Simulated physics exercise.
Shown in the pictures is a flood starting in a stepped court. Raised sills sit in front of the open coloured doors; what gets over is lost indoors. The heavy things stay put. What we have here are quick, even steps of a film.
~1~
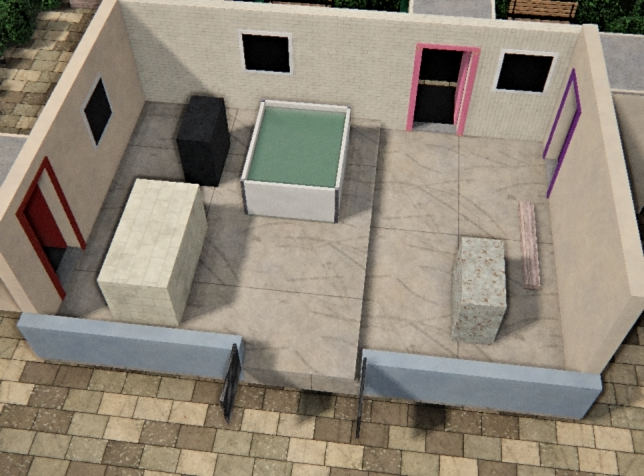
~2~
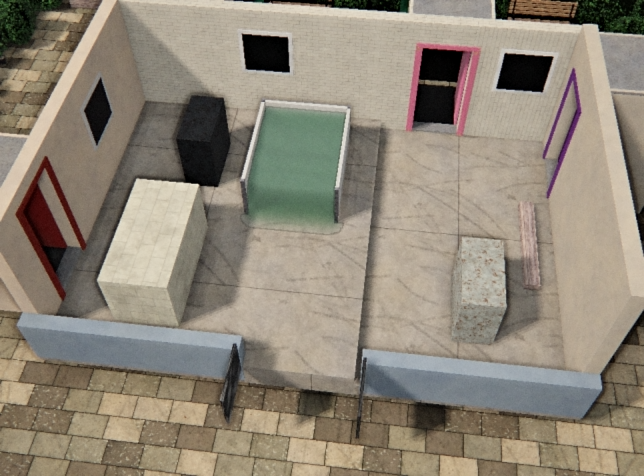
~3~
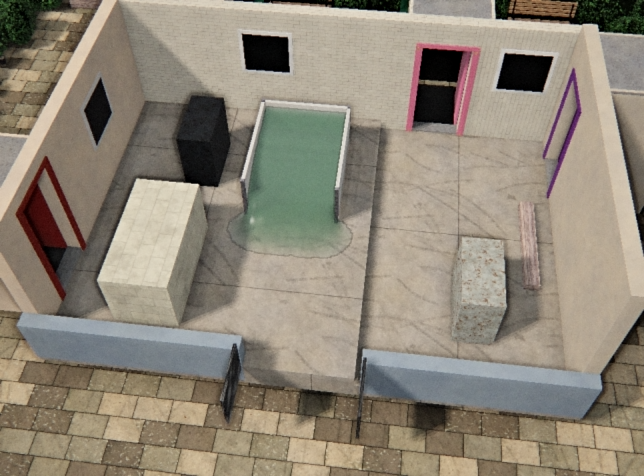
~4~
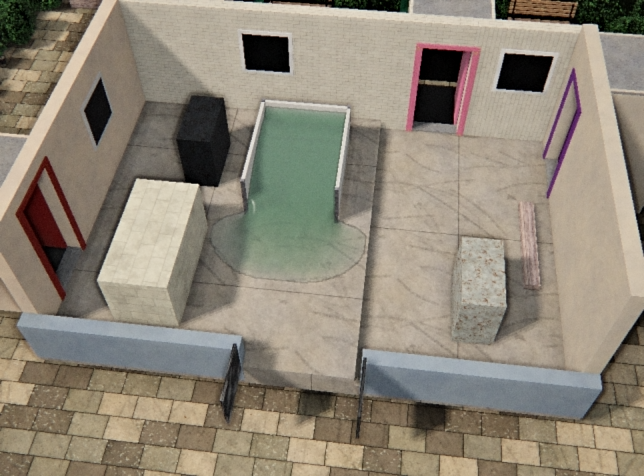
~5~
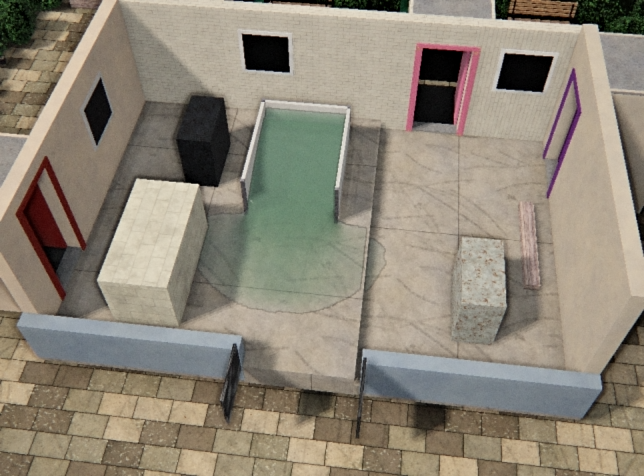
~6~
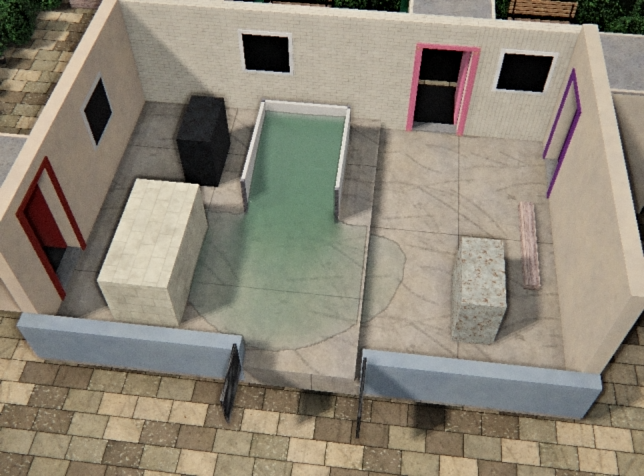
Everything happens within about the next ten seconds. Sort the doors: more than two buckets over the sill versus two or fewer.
Sorted by door: Purple door - two or fewer; pink door - two or fewer; red door - two or fewer.
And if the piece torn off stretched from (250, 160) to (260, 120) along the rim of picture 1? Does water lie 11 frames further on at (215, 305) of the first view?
Answer: Soaked.
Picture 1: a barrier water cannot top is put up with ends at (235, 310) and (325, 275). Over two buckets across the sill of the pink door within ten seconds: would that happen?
Note - pink door, result: Inundated.
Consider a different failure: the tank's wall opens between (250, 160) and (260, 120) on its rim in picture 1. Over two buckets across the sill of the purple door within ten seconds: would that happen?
The purple one tops the limit.
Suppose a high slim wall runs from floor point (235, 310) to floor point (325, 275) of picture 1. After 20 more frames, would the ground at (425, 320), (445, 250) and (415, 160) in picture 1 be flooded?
Lab note - spot 1 inundated, spot 2 inundated, spot 3 parched.
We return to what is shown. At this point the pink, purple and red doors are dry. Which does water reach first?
Going by the pictures, it would be the door marked red.
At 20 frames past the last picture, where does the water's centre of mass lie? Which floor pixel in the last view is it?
The water centres close to (281, 269).
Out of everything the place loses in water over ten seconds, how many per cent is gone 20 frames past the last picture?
My estimate is roughly 70 percent.
A moment on, water covers 30 % of the floor; the purple door not reached, the pink door not reached, the red door not reached.
Next, water covers 35 % of the floor; the purple door not reached, the pink door not reached, the red door not reached.
Then, water covers 45 % of the floor; the purple door not reached, the pink door not reached, the red door wet at the sill, nothing in.
Later, water covers 70 % of the floor; the purple door wet at the sill, nothing in, the pink door not reached, the red door wet at the sill, nothing in.
In the end, water covers 90 % of the floor; the purple door wet at the sill, nothing in, the pink door wet at the sill, nothing in, the red door wet at the sill, nothing in.
